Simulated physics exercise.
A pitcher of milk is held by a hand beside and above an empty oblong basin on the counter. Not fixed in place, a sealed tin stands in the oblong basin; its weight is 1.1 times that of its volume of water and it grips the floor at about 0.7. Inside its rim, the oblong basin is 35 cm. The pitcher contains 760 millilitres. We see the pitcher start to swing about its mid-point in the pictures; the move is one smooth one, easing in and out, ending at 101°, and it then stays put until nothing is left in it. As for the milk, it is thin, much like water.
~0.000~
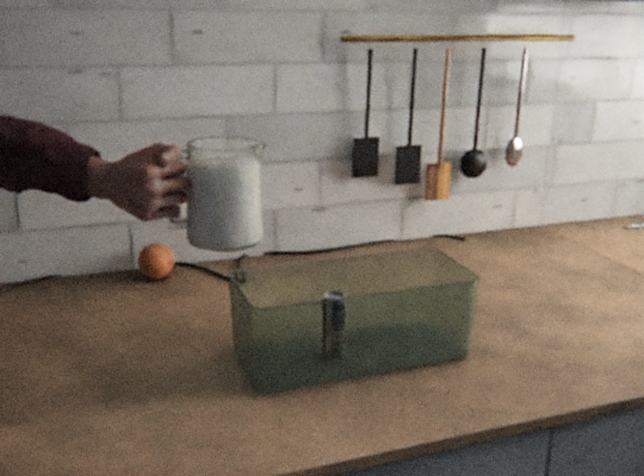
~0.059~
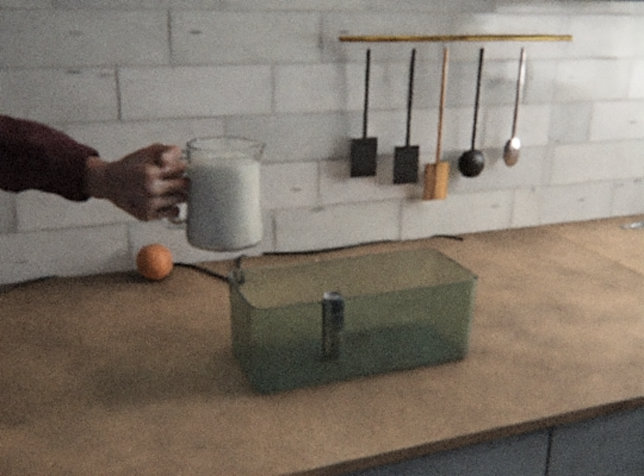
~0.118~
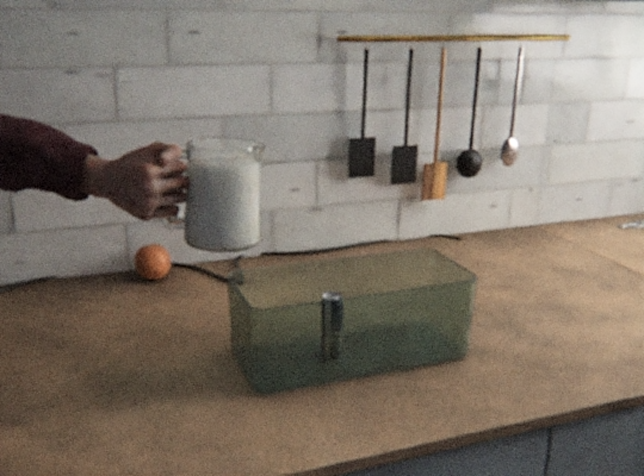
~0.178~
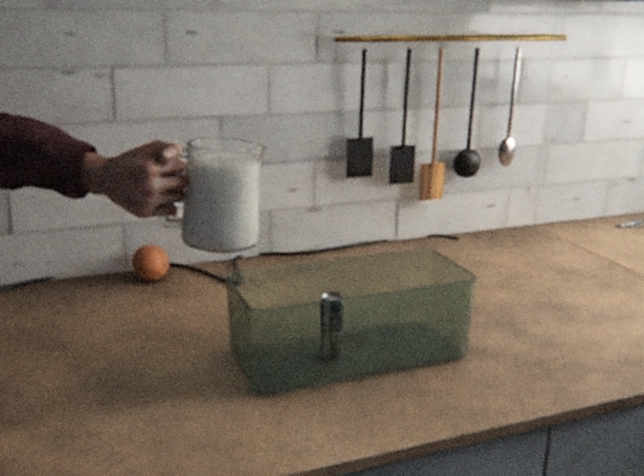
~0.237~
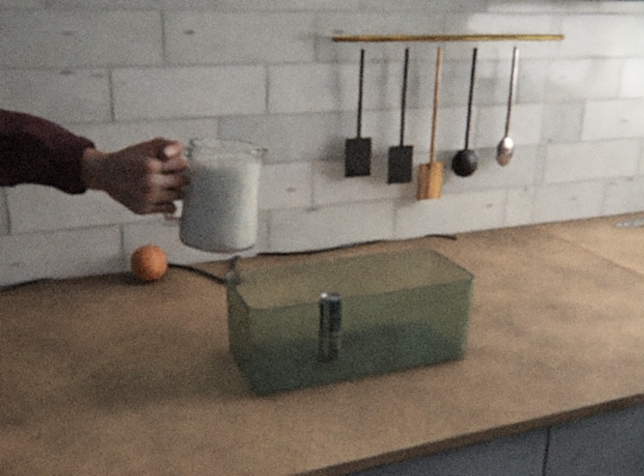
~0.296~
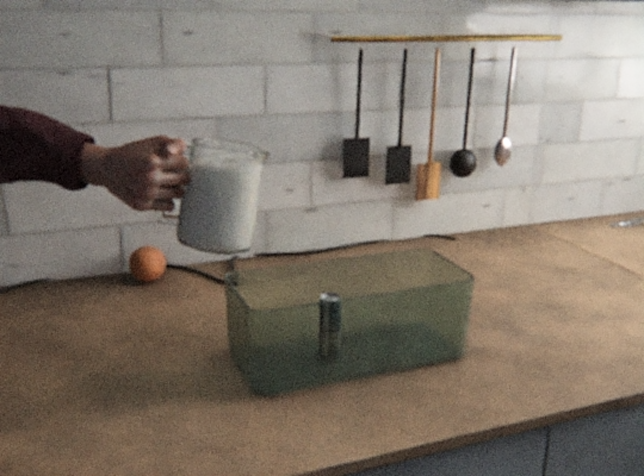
A hand held a glass pitcher of milk above and beside an empty, greenish see-through basin on a wooden counter, then slowly tilted it slightly to the right while everything else stayed put.
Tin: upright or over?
It is going to fail.
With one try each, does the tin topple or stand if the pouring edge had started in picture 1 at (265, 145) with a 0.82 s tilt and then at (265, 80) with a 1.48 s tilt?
Trial 1 - tin tips; trial 2 - tin stays standing.
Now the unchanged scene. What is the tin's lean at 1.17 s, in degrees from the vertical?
Near 0 degrees.
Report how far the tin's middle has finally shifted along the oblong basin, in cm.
Roughly 7.0 cm.
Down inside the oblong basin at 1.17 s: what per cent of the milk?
My estimate is about 32 percent.
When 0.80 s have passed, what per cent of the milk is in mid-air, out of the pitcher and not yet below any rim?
At that moment, about 8 percent.
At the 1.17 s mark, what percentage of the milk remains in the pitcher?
About 50 % is still there.
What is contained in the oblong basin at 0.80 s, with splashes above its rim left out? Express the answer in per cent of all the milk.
Fraction in basin: Approx. 1%.
By 0.80 s the tilt is 57° and 91 per cent is still to pour; the tin stands where it began.
By 1.17 s the tilt is 91° and 49 per cent is still to pour; the tin stands where it began.
By 1.56 s the tilt is 101° and 10 per cent is still to pour; the tin leans 18°.
By 1.98 s the tilt is 101° and 1 per cent is still to pour; the tin lies on its side.
At rest the tin lies on its side.
